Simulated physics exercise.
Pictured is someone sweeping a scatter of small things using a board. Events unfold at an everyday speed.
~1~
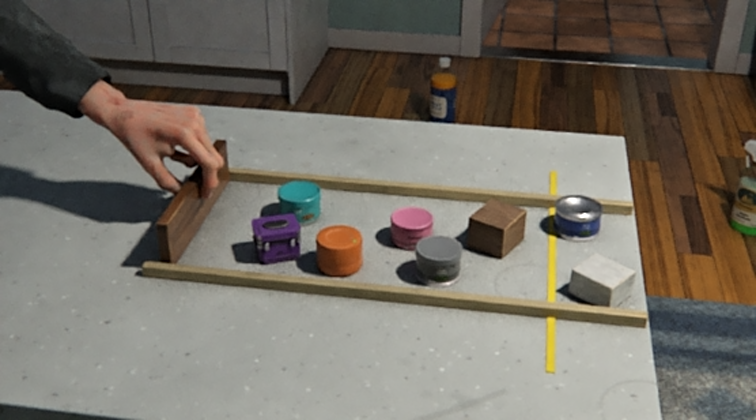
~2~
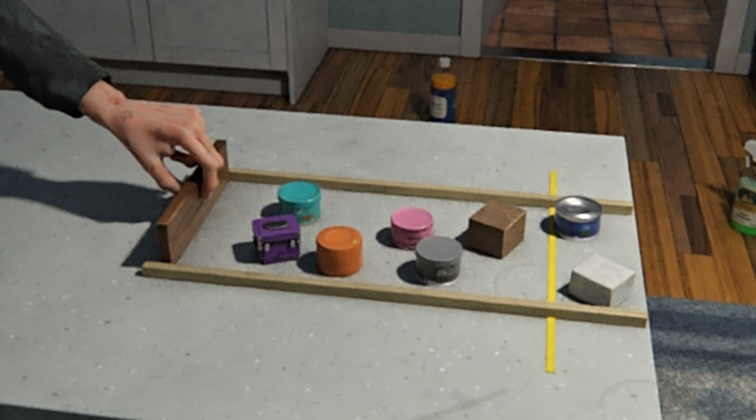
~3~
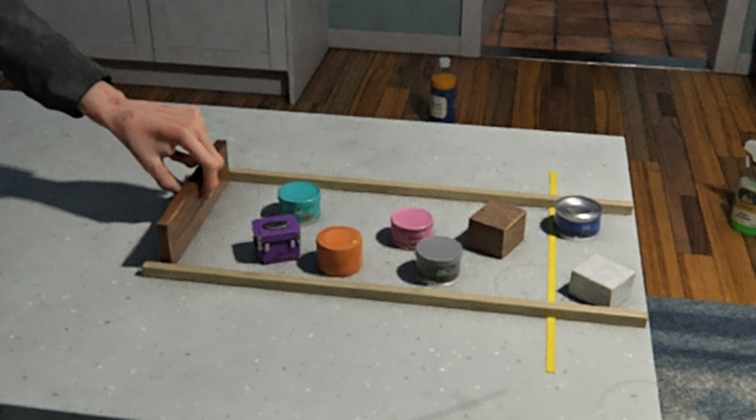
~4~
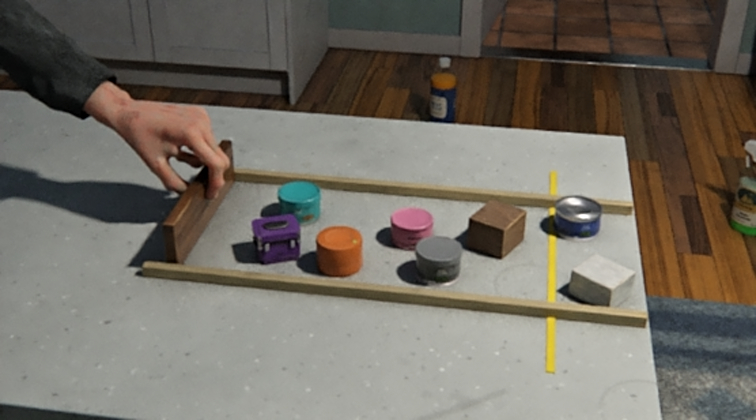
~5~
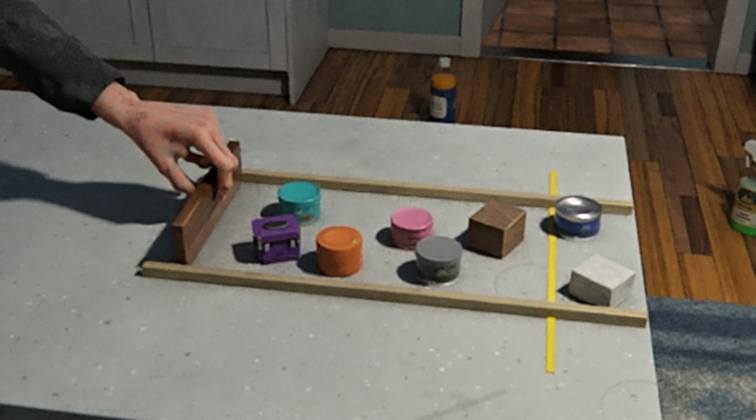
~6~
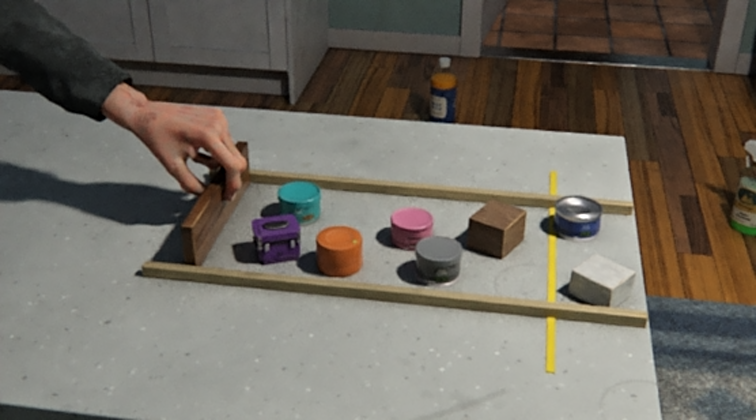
The clip opens with a hand holding a brown board upright at the left end of two wooden rails, with small tubs, blocks and a purple case scattered between them. At first the board stays still; then the hand slides it slightly right, towards the purple case, while the scattered objects remain in place.
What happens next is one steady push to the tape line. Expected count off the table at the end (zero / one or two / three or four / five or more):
It ends with one or a couple gone from the table.
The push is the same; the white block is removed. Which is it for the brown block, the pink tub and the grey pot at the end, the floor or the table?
Well, the brown block is still there, the pink tub is still there, and the grey pot winds up down.
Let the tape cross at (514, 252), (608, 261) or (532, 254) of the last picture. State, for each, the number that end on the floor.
Counts per try: 1; 5; 1.
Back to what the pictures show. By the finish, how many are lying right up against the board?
Count recorded: 3.
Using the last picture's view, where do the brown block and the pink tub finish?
First: About (618, 239); second: About (575, 255).
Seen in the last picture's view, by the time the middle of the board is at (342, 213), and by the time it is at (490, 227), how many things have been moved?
At the first place 4, at the second 8.
Early on, none off yet; white block at rest near (602, 283); blue tin at rest near (577, 218); brown block at rest near (497, 229).
Finally, the number that fall off is one or two; lost, grey pot and white block.
